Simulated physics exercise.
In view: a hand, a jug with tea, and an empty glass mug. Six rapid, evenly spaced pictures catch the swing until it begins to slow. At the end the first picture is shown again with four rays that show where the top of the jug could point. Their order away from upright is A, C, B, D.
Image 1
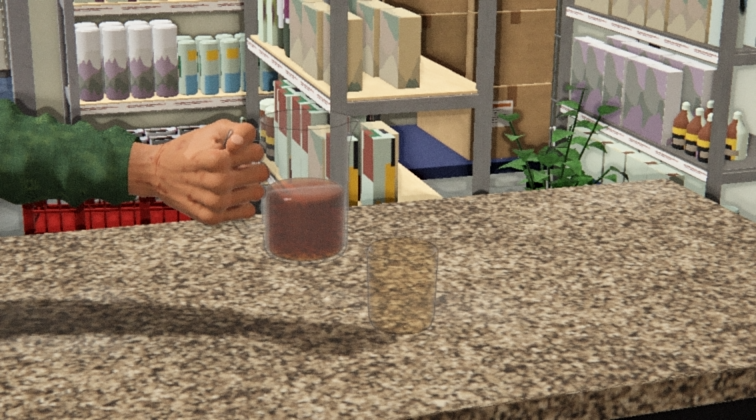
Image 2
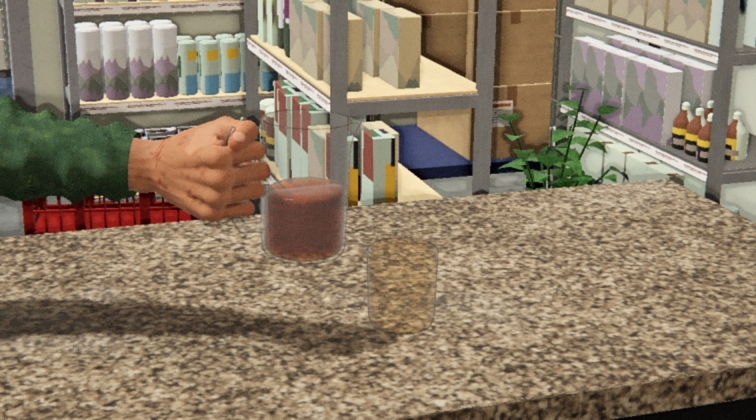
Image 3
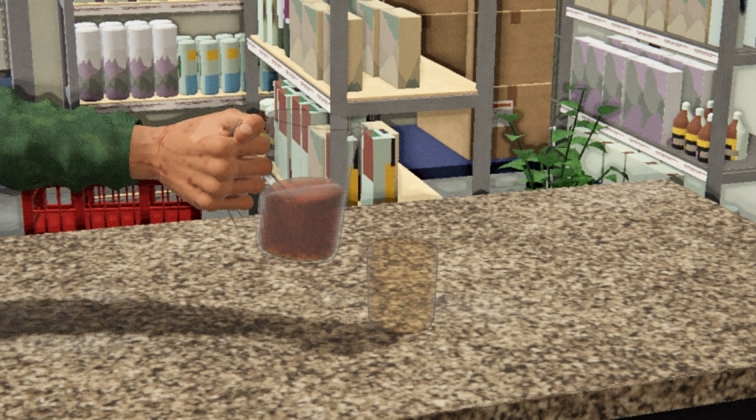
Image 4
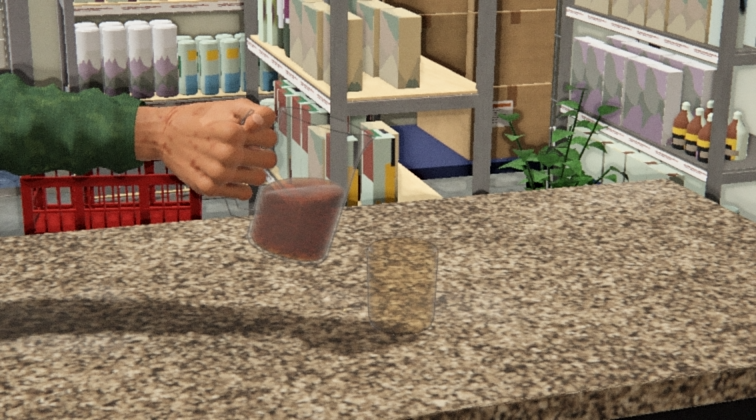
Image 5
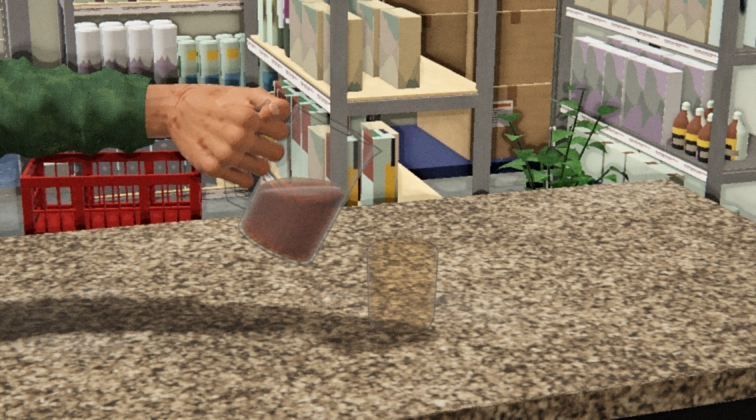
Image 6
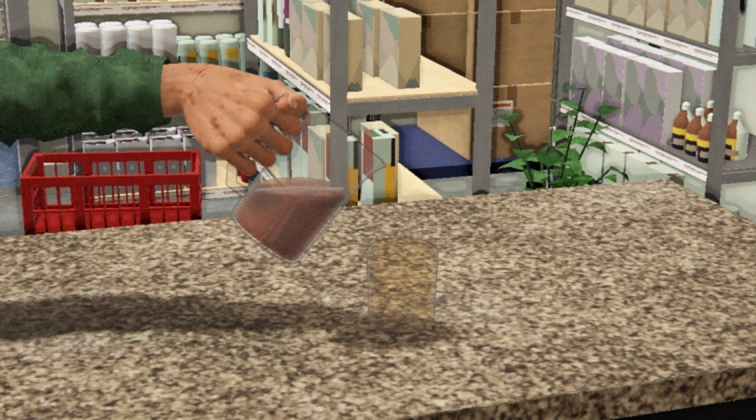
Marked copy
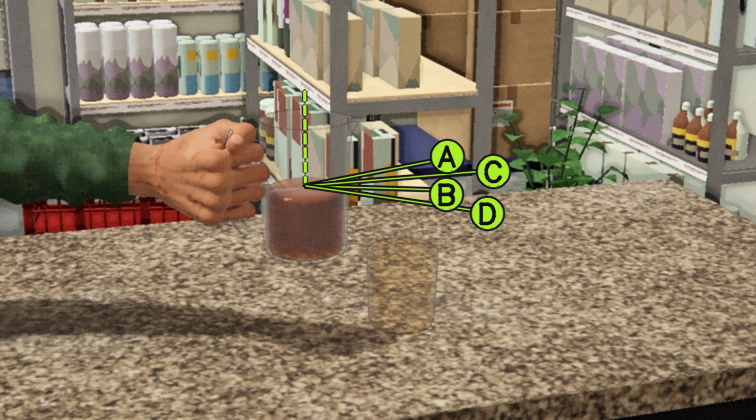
A hand in a dark green sleeve, reaching in from the left, gradually tilts a clear jug of reddish-brown tea toward the right, its wrist lifting as the jug leans further. Below and right of it, an empty glass mug stands still on a speckled brown stone counter. The steady, slightly raised view shows a storeroom behind, with stocked grey shelves, a red crate and a green plant.
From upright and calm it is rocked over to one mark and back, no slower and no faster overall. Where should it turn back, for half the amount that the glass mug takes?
Tilt A does it best.
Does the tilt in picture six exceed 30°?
Yes, it does.
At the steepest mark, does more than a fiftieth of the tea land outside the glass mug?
Yes, it does.
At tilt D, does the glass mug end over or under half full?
Over half.
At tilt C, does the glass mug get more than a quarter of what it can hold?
Yes, clearly.
On the marked copy, A at (430, 161); B at (429, 189); C at (476, 171); D at (470, 209).
Choosing A, the glass mug ends with about 51 % of what it can hold; 6 % of the tea is spilt.
Choosing B, the glass mug ends with about 77 % of what it can hold; 12 % of the tea is spilt.
Choosing C, the glass mug ends with about 67 % of what it can hold; 8 % of the tea is spilt.
Choosing D, the glass mug ends with about 83 % of what it can hold; 18 % of the tea is spilt.
